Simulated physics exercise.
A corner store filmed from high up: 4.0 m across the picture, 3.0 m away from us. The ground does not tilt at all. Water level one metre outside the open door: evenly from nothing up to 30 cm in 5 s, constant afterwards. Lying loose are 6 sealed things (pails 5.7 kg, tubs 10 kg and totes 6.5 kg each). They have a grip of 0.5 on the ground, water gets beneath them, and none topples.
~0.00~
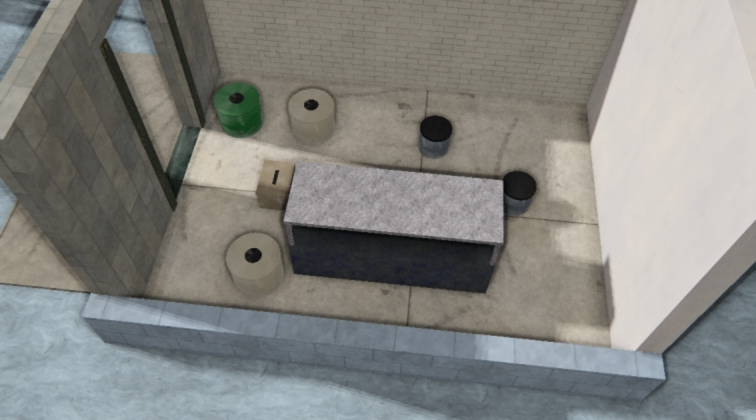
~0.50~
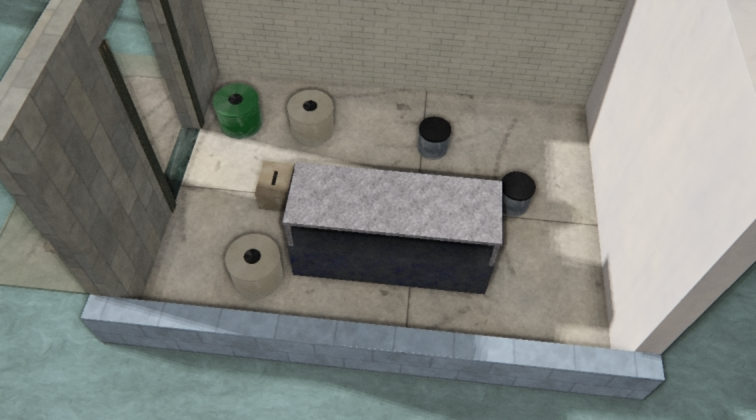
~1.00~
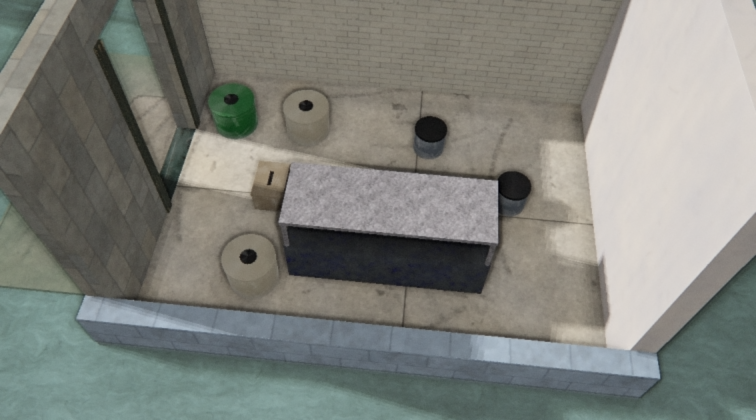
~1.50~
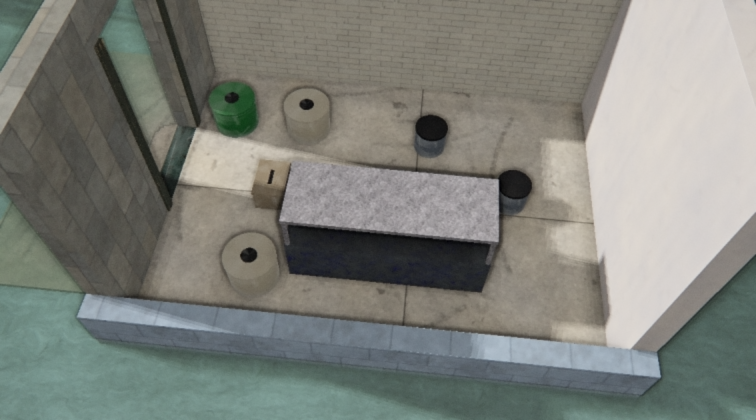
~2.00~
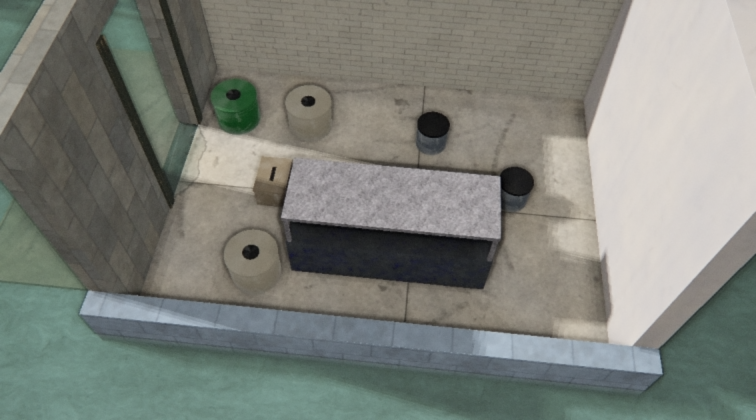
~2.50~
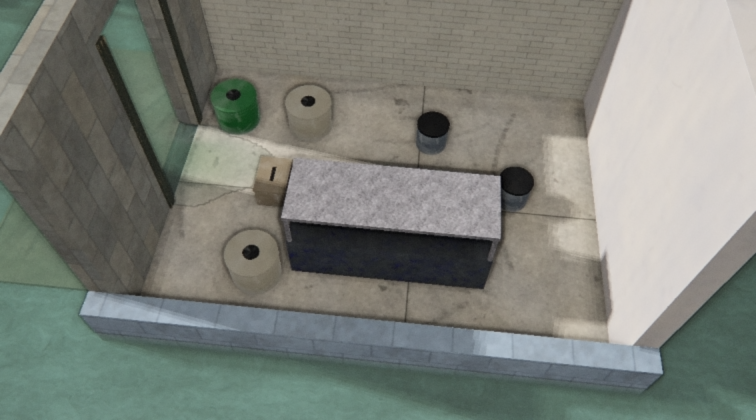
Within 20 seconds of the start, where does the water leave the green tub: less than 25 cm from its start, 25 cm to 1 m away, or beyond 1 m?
It is left beyond 1 m away.
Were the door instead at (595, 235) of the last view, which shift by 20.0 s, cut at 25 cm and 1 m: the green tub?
Green tub: Long trip.
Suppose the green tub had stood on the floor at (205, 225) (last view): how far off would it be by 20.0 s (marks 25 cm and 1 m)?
Well, it gets shoved far.
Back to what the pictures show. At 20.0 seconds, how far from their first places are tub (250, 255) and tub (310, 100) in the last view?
First 200 cm, then 100 cm.
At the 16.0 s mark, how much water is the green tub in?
Roughly 23 cm deep.
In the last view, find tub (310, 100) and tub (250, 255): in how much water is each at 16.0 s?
Around 23 cm and 25 cm.
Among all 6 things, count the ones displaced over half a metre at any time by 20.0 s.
That adds up to 6.
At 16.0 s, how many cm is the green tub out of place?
About 300 cm by then.
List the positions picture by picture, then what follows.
In the first frame, the green tub at (237, 99) rests on the ground; 0.0 m2 under water; 0 of 6 have shifted.
In the second frame, the green tub at (236, 100) rests on the ground; 0.0 m2 under water; 0 of 6 have shifted.
In the third frame, the green tub at (231, 100) rests on the ground; water covers 0.0 m2; 0 of 6 have shifted.
In the fourth frame, the green tub at (232, 98), on the bottom; 0.0 m2 under water; 0 of 6 have shifted.
In the fifth frame, the green tub at (234, 95) rests on the ground; water covers 0.1 m2; 0 of 6 have shifted.
In the sixth frame, the green tub at (233, 95) rests on the ground; water covers 0.6 m2; 0 of 6 have shifted.
After 4.0 s the green tub is near (238, 90), 0.1 m from its start, aground; 0 afloat.
After 9.0 s the green tub is near (247, 66), 0.4 m from its start, aground; 5 afloat.
After 16.0 s the green tub is near (531, 172), 3.0 m from its start, afloat; 6 afloat.
After 20.0 s the green tub is near (555, 168), 3.2 m from its start, afloat; 6 afloat.
